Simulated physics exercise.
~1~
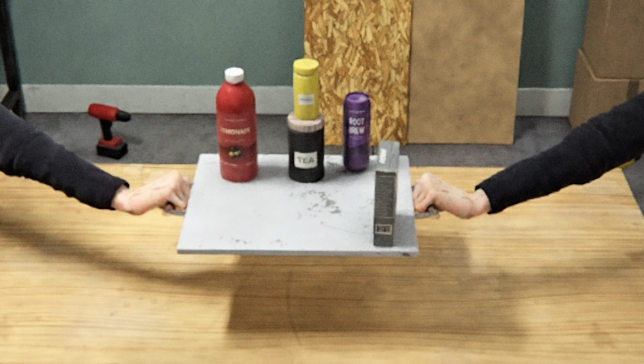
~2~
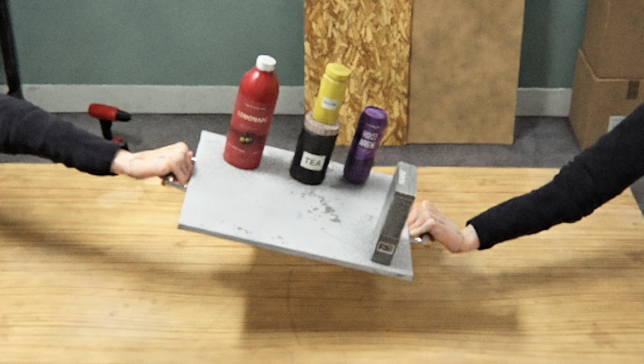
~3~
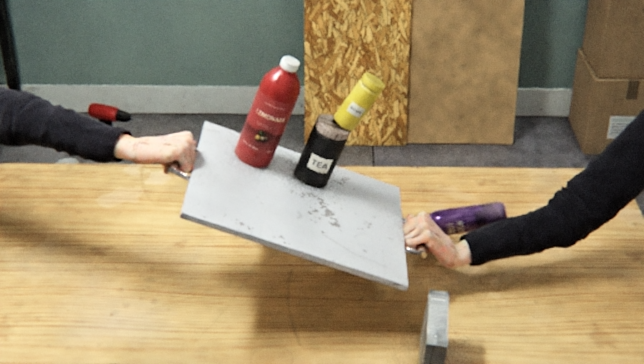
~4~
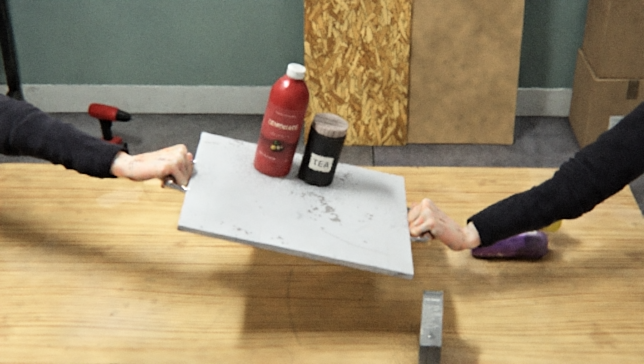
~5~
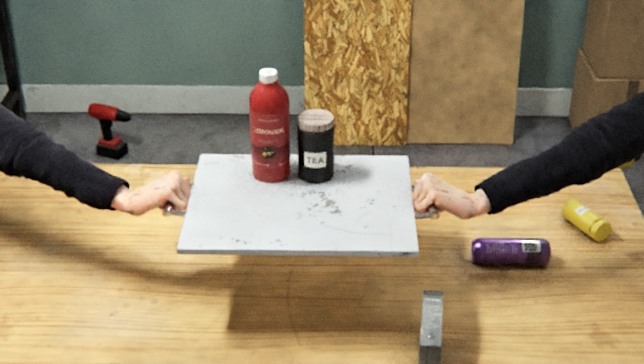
At the start, two hands hold a flat grey tray level above a wooden table, carrying a red bottle, a black jar with a yellow shaker on top, a purple can and a grey packet. The hands tip the tray so its right edge dips, and the items lean with it. The grey packet and purple can leave the tray and land on the table, while the red bottle shifts right. Next the yellow shaker drops off the jar to the right. Finally the tray is levelled, with the bottle and jar upright on it and the three fallen items lying on the table.
